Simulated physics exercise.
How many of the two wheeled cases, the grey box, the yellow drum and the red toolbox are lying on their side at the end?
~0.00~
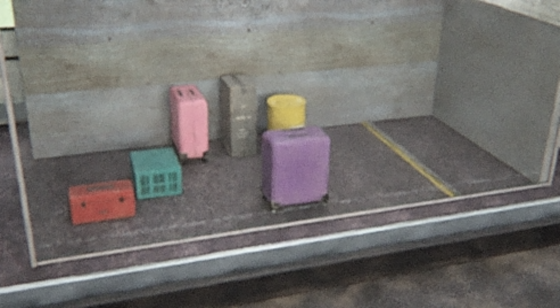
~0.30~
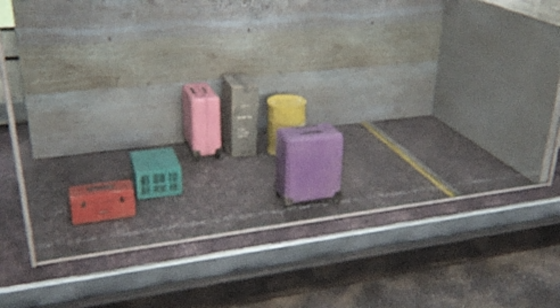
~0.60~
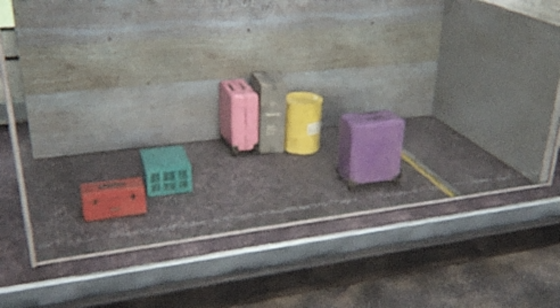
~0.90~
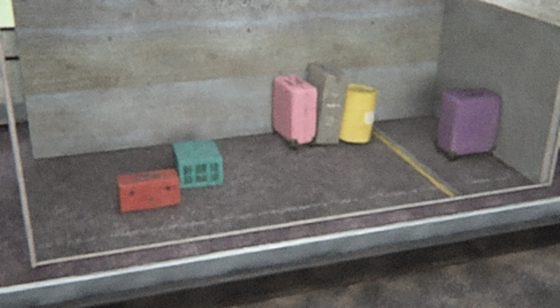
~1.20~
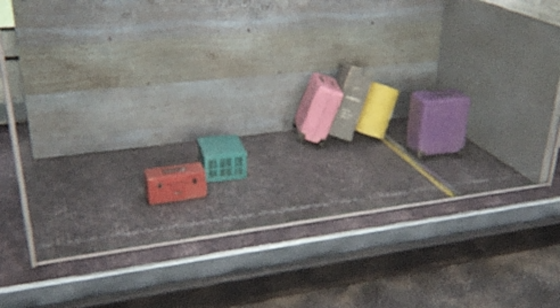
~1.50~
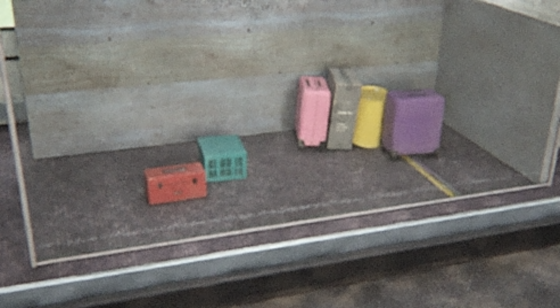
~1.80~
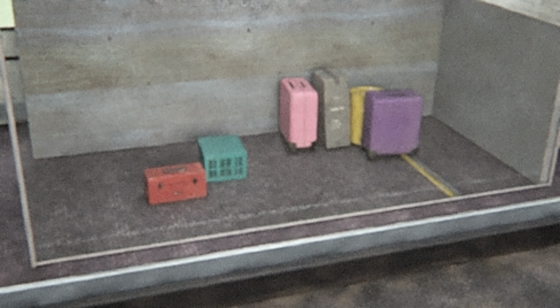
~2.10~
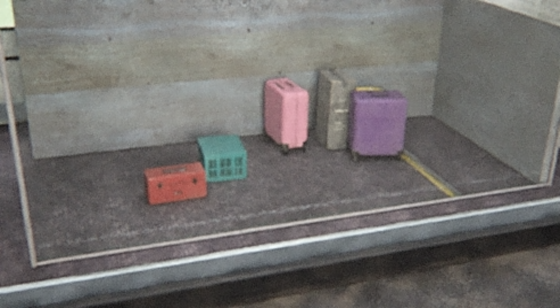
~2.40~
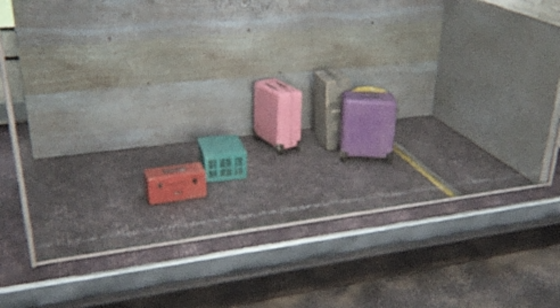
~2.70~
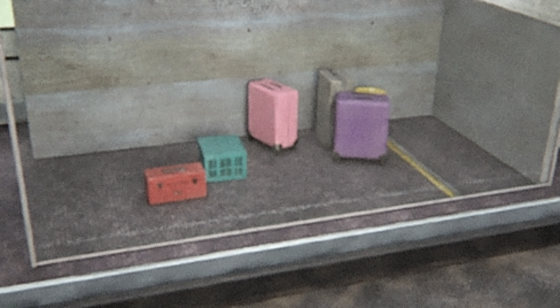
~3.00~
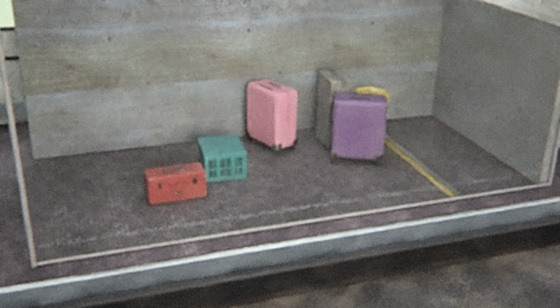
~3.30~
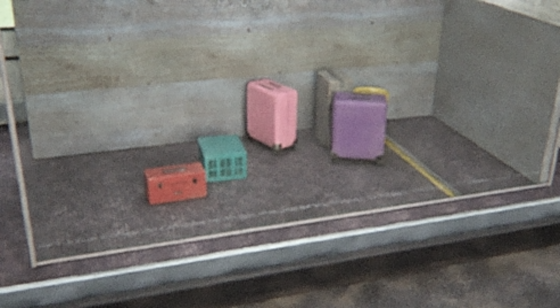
None of them are lying on their side; although the pink case, grey box and yellow drum lean for a moment, all five are upright at the end.
